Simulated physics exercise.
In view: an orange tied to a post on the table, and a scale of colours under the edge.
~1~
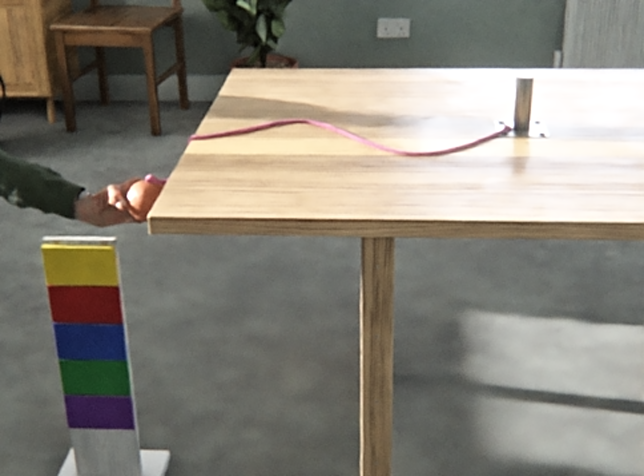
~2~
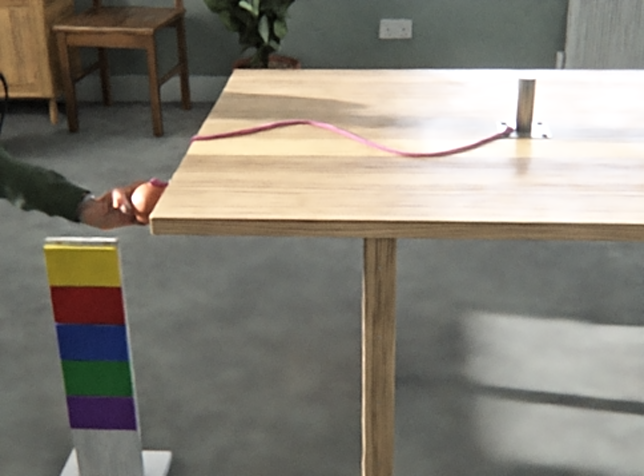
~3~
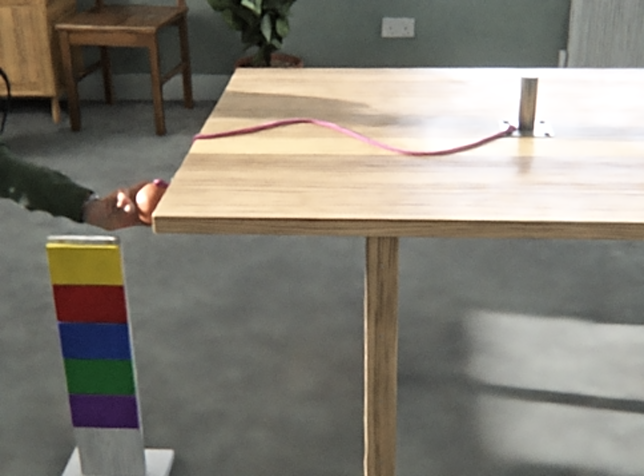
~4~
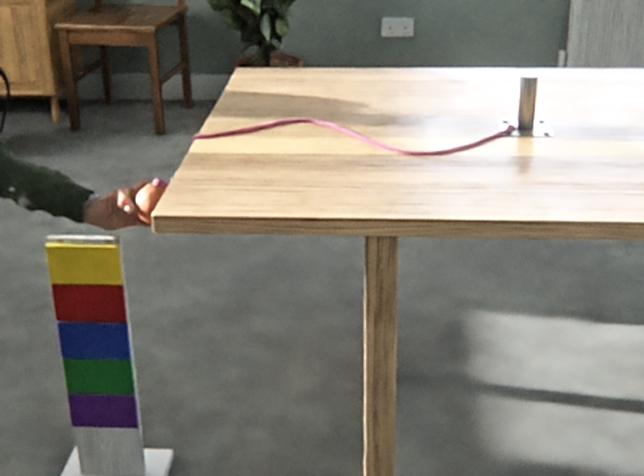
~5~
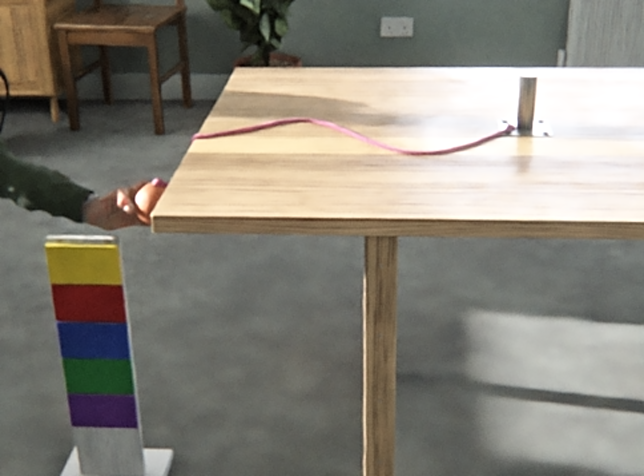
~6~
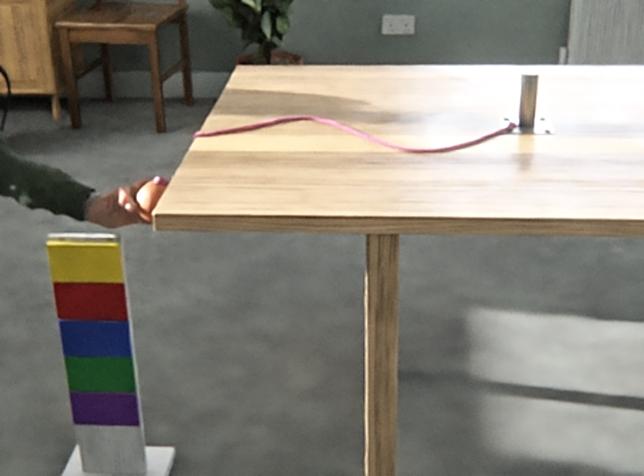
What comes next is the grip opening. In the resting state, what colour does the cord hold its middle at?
Its middle is held at red.
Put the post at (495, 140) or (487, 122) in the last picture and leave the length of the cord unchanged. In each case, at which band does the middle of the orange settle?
Result 1: Blue. Result 2: Blue.
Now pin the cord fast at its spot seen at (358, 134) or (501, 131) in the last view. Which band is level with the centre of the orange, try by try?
Results, in sequence: Yellow / red.
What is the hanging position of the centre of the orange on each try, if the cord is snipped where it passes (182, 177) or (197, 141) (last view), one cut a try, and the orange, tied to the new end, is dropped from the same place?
In order, around (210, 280) and (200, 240).
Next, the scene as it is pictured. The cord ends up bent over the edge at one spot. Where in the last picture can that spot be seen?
(274, 122).
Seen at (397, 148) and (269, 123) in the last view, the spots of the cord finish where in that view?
Roughly at (364, 130), and the other roughly at (196, 146).
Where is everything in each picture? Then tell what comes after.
The first frame shows orange (148, 201); yellow (80, 267); red (85, 306); blue (90, 342); green (94, 379); purple (99, 413).
The second frame shows orange (153, 204); cord through (484, 141) (414, 155) (351, 136) (290, 123) (211, 137).
The third frame shows orange (157, 204).
The fourth frame shows orange (157, 204); cord through (486, 139) (416, 153) (353, 134) (292, 121) (212, 136).
The fifth frame shows orange (156, 204).
The sixth frame shows orange (158, 202); cord through (487, 137) (417, 151) (354, 132) (293, 119) (213, 134).
A little later, orange near (220, 296); level with red.
Next, orange near (191, 300); level with red.
When it is over, orange near (204, 302); level with red. Its centre hangs level with the red band.
